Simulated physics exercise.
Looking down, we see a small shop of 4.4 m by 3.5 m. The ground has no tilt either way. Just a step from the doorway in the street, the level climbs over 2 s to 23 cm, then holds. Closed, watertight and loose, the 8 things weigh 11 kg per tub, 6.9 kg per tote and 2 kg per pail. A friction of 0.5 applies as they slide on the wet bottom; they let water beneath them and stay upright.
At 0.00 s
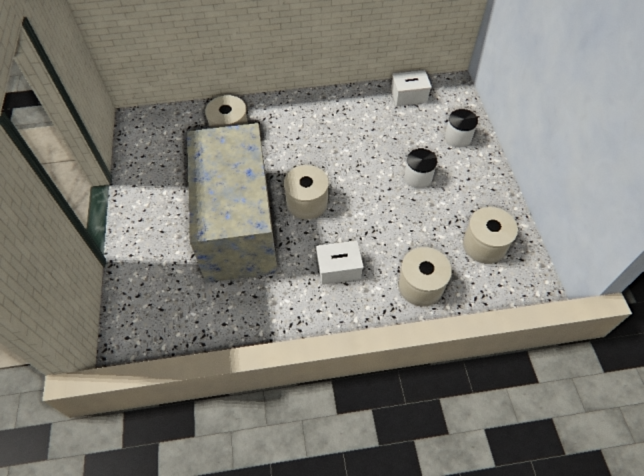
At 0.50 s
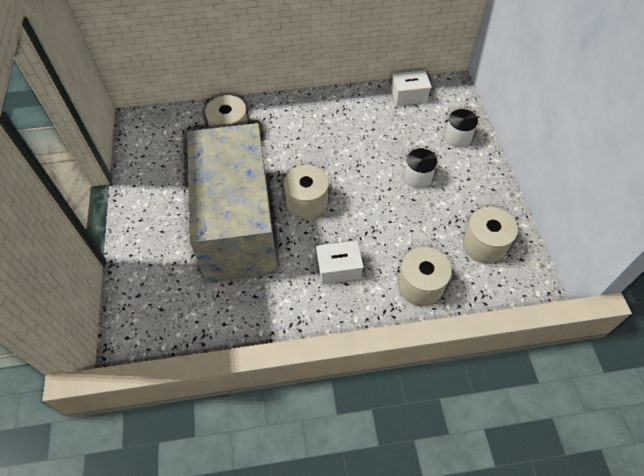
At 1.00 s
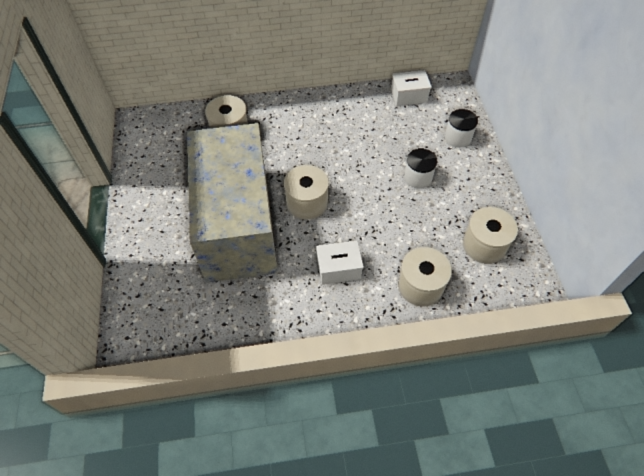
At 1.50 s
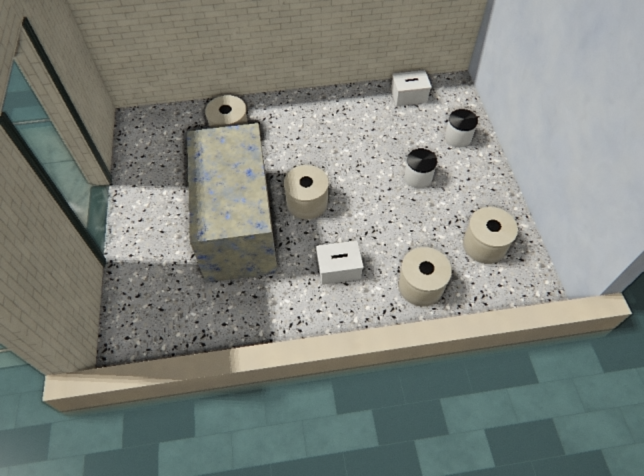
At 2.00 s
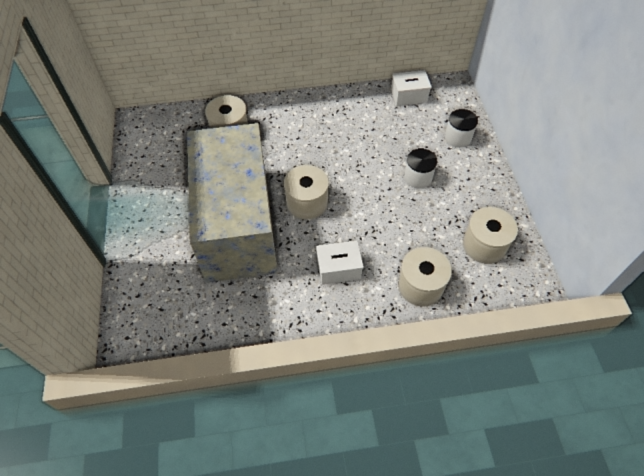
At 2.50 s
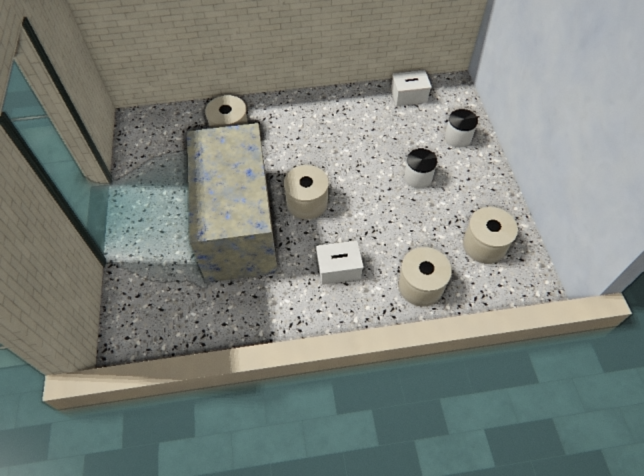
Greenish water covers the dark and pale tiles outside a small walled room seen from above, then slips through the doorway on the left and spreads thinly across the speckled floor toward a long mottled block. Beige round tubs, white boxes and small black-topped white containers stand to the right of the block, with another round tub behind it. None of these objects shifts, and the camera stays still.
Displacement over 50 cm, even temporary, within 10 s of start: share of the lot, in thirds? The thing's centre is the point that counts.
It will be a medium share, a third through two thirds.
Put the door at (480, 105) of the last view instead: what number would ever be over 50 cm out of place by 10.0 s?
Result: 6 of them.
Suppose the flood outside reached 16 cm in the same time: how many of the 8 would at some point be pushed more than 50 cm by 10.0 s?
Then it comes to 0.
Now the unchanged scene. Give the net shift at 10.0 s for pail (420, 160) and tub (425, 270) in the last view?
Respectively 40 and 20 centimetres.
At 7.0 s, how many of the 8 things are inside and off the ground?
Total: 1.
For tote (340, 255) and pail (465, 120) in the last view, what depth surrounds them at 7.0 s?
Roughly 3 and 3 cm.
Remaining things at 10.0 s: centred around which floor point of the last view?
I'd say about (412, 208) in the last view.
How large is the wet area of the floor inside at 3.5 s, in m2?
About 4.5 m2 is covered.
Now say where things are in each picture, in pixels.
In the first frame, a tub at (225, 110) rests on the ground; a tote at (412, 80), on the bottom; 0.0 m2 under water; 0 of 8 have shifted.
In the second frame, a tub at (225, 110), on the bottom; a tote at (412, 80), on the bottom; 0.0 m2 under water; 0 of 8 have shifted.
In the third frame, a tub at (225, 110), on the bottom; a tote at (412, 80) rests on the ground; 0.0 m2 under water; 0 of 8 have shifted.
In the fourth frame, a tub at (225, 110), on the bottom; a tote at (412, 80) rests on the ground; 0.0 m2 under water; 0 of 8 have shifted.
In the fifth frame, a tub at (225, 110), on the bottom; a tote at (412, 80) rests on the ground; water covers 0.6 m2; 0 of 8 have shifted.
In the sixth frame, a tub at (225, 110), on the bottom; a tote at (412, 80), on the bottom; 1.5 m2 under water; 0 of 8 have shifted.
After 3.5 s 0 of 8 are over 50 cm from their spots; 0 afloat.
After 4.5 s 1 of 8 are over 50 cm from their spots; 0 afloat.
After 7.0 s 1 of 8 are over 50 cm from their spots; 1 afloat.
After 10.0 s 3 of 8 are over 50 cm from their spots, and 4 have been at some point; 6 afloat.
